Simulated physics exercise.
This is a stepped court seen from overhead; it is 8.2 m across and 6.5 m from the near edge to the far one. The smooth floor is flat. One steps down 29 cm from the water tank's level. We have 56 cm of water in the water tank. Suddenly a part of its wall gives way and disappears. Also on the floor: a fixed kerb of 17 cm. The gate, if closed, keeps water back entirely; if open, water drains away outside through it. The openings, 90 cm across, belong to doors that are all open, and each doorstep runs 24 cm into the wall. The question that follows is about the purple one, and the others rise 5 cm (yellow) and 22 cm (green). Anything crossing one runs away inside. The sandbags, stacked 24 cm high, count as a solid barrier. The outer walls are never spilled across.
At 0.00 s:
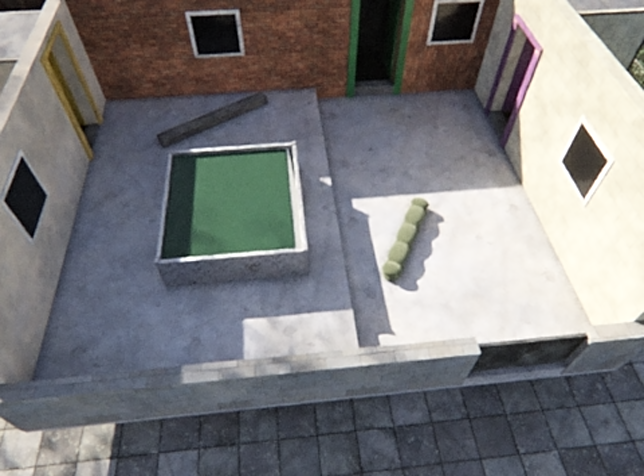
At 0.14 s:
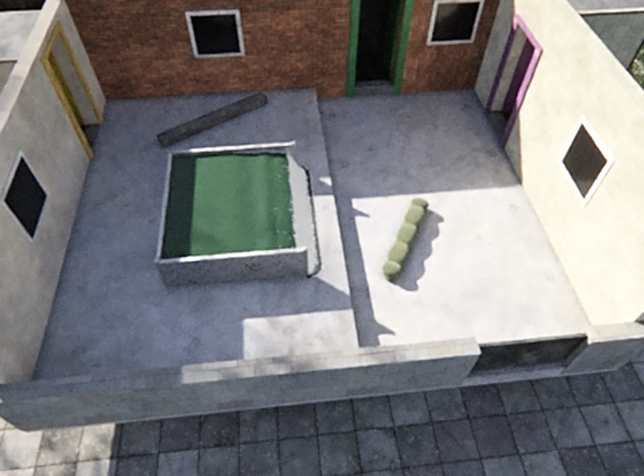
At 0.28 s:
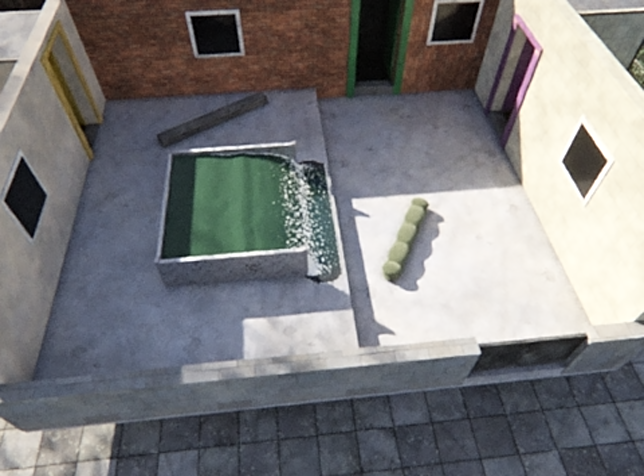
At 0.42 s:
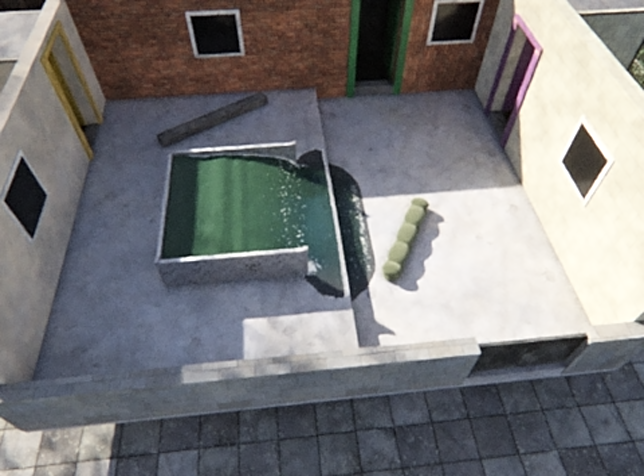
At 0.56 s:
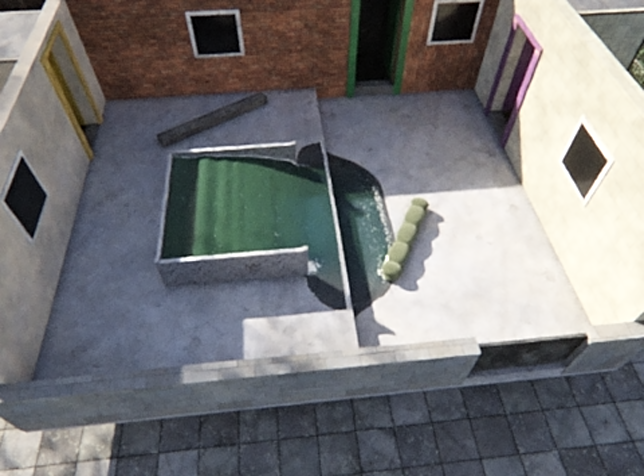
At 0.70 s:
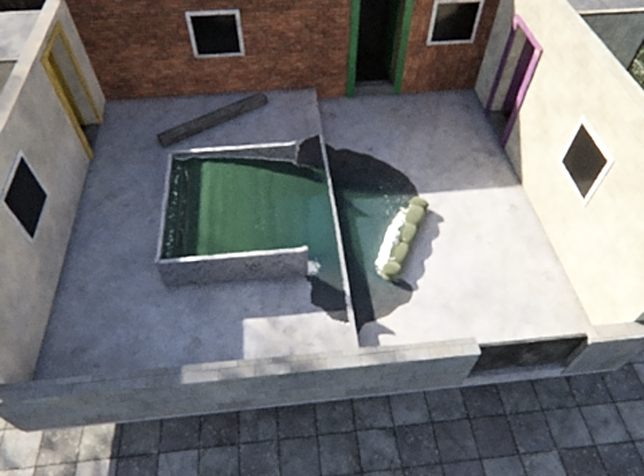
In the video, the right side of a raised, green-looking water tank in a walled courtyard disappears, and water pours out, drops over the step and spreads rightward across the gray floor, reaching and surrounding the row of pale green sandbags.
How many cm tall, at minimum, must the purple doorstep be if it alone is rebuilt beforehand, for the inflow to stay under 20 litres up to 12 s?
Around 19 cm at the least.
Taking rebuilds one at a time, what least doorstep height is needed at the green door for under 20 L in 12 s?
For the green door, about 13.0 cm.
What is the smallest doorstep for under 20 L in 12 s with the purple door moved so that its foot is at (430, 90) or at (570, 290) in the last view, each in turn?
First place around 22 cm, second around 11.5 cm.
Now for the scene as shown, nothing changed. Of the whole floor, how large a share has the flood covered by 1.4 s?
Around 25 per cent of the free floor.
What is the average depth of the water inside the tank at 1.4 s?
It averages close to 31 centimetres.
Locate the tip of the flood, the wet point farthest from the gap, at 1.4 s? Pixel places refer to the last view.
I'd put the front's tip around (511, 171).
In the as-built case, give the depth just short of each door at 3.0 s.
The purple door has 22 cm, the yellow door 0 cm and the green door 3 cm.
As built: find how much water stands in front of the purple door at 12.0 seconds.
About 8.5 cm.
After 1.4 s water covers 25 % of the floor, deepest (40 cm) near (404, 215); it has not reached the purple door.
After 3.0 s water covers 50 % of the floor, deepest (43 cm) near (471, 89); 22 cm at the purple door, 27 litres in over its 14 cm doorstep.
After 12.0 s water covers 50 % of the floor, deepest (16 cm) near (548, 342); 8 cm at the purple door, 63 litres in over its 14 cm doorstep.
At the purple door as built, the water arrived by 1.9 s and peaked near 23 cm at 2.2 s.
With a doorstep of 15.5 cm, 47 litres would have come in within the 12 s; with 21 cm, 8 litres. So under 20 litres takes about 19 cm.
